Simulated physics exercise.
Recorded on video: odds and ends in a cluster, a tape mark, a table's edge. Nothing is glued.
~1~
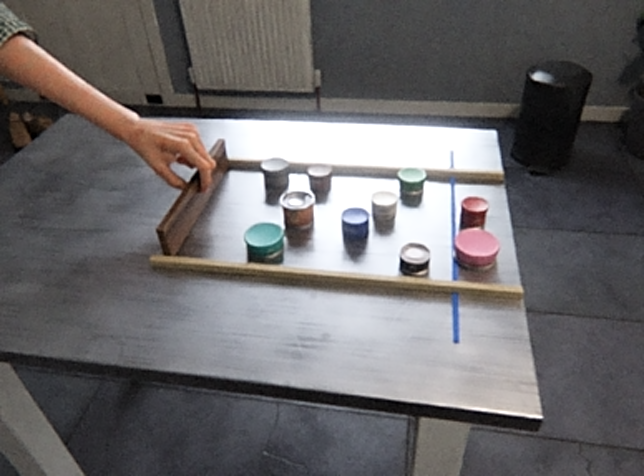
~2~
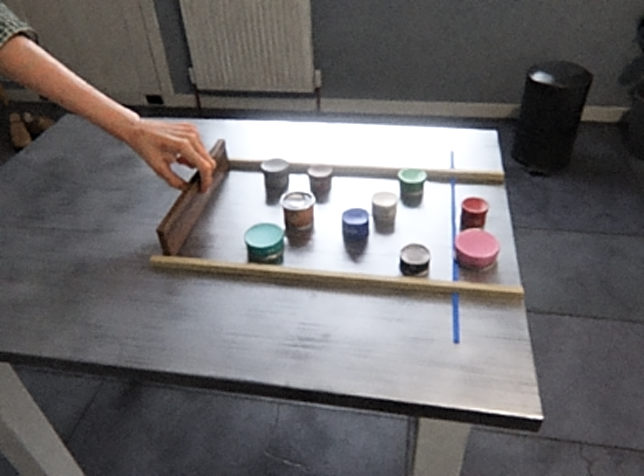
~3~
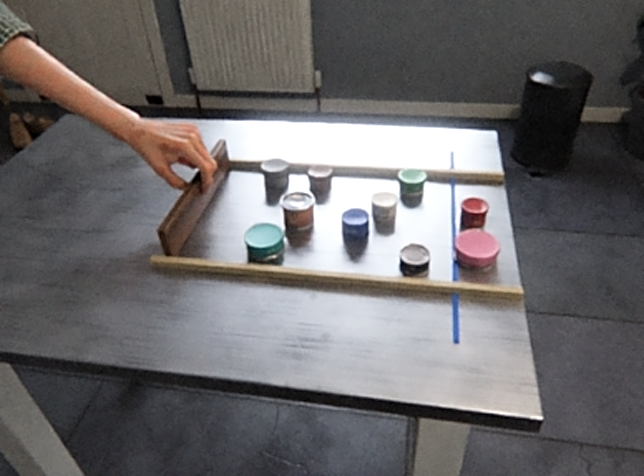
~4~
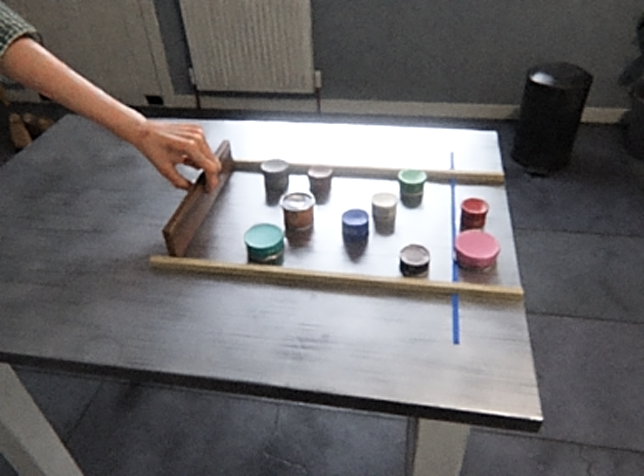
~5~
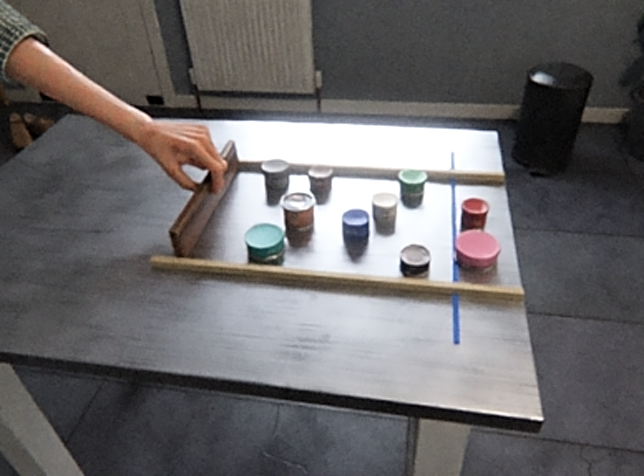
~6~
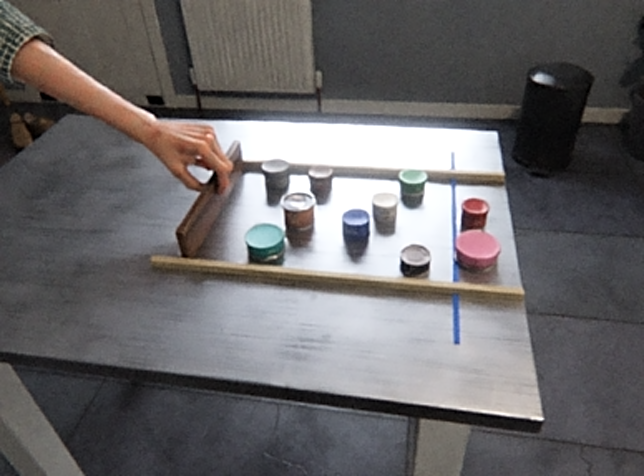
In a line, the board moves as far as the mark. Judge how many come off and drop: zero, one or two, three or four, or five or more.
One or two come off.
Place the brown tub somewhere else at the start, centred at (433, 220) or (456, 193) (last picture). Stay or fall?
Well, the brown tub stays aboard in the first case and stays aboard in the second.
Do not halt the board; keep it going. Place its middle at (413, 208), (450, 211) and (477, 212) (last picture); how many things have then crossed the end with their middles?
It comes out as 0, then 1, then 6.
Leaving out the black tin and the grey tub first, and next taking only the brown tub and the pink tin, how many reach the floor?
Result, first then second: 0, 0.
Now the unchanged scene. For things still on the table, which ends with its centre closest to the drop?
Ending up nearest is the black tin.
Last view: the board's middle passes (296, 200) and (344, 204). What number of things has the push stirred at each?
At the first point the count is 4, at the second it's 6.
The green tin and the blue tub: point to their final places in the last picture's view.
Final centres, in order: Near (489, 182), near (497, 240).
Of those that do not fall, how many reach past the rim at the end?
The count is 1.
Soon after, none off yet; pink tin at rest near (477, 251); red tin at rest near (474, 214); black tin at rest near (415, 260).
After that, none off yet; pink tin moving near (482, 252); red tin at rest near (474, 214); black tin displaced about its own width near (460, 271).
In the end, the number that fall off is one or two; gone, pink tin.
